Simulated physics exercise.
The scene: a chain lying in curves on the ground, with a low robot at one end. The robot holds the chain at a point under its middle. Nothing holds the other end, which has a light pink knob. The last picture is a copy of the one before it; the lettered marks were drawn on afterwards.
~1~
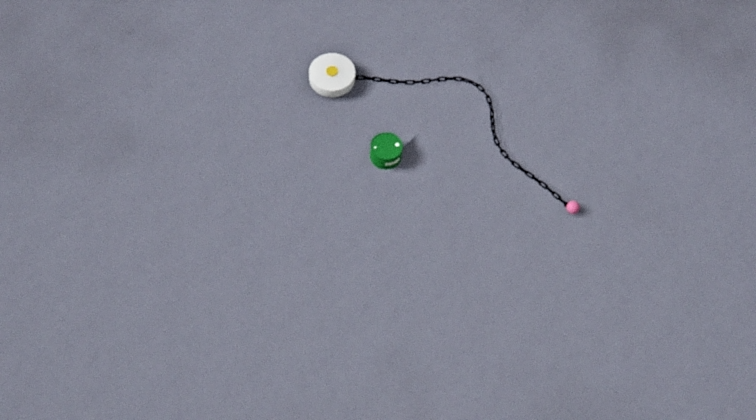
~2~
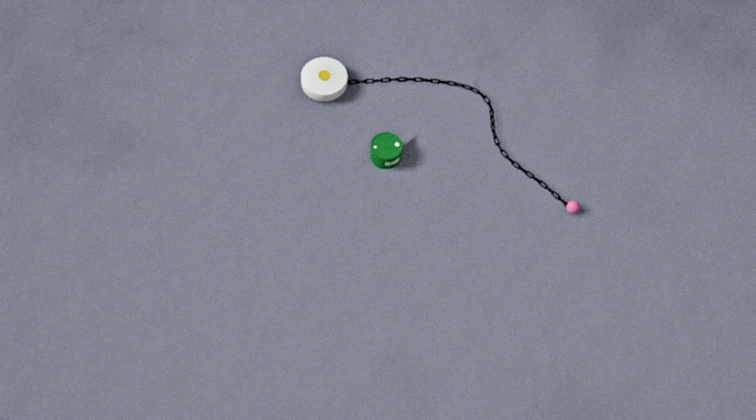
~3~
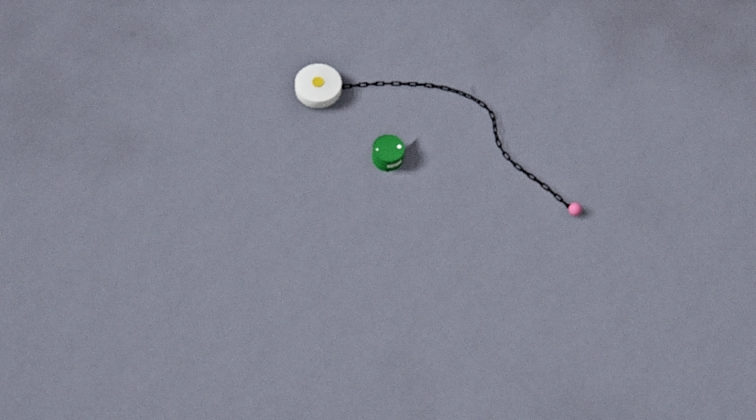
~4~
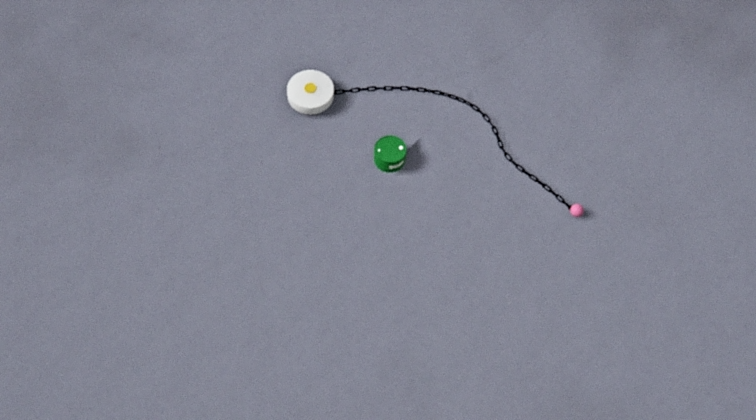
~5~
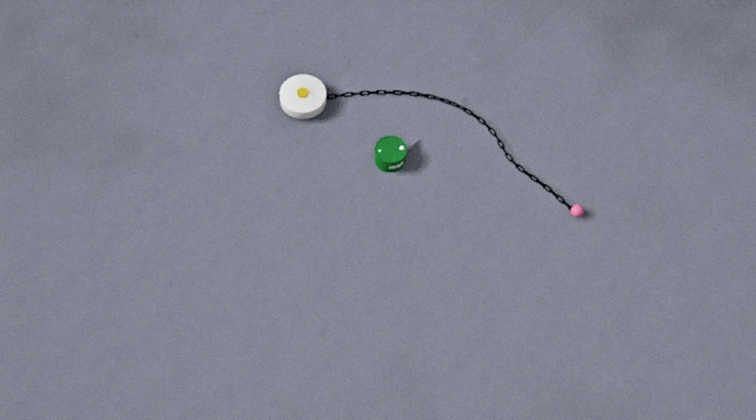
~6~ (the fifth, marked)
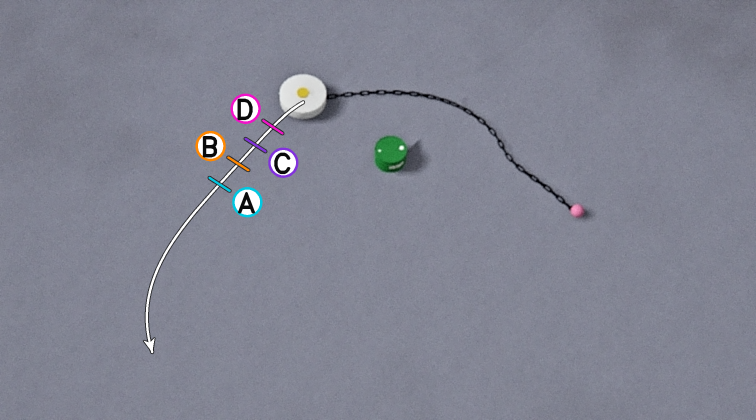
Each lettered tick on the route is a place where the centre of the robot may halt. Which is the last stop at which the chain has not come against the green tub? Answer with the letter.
At B, and not beyond.
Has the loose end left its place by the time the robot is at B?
By then, yes.
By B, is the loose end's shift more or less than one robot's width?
Less.
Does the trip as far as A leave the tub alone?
No.
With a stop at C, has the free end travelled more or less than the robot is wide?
Less.
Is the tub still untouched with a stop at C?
Yes.
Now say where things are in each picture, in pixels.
In the first frame, robot (332, 76); free end (573, 207); green tub (386, 151).
In the second frame, robot (324, 80); free end (573, 207).
In the third frame, robot (318, 87); free end (575, 209).
In the fourth frame, robot (311, 93); free end (577, 210).
In the fifth frame, robot (303, 98); free end (578, 211); green tub (390, 154).
On the marked copy, A at (219, 184); B at (238, 164); C at (256, 145); D at (273, 127); the route from (303, 102) via (196, 211) to (152, 352).
With B. Early on, robot (277, 117), middle of the chain (442, 123), free end (573, 208).
Further on, robot (256, 139), middle of the chain (422, 132), free end (564, 200).
At the end, robot (238, 159), middle of the chain (404, 140), free end (554, 192); nothing has been touched.
As for the rest, A brings the chain against the tub; C is safe but short; D is safe but short.
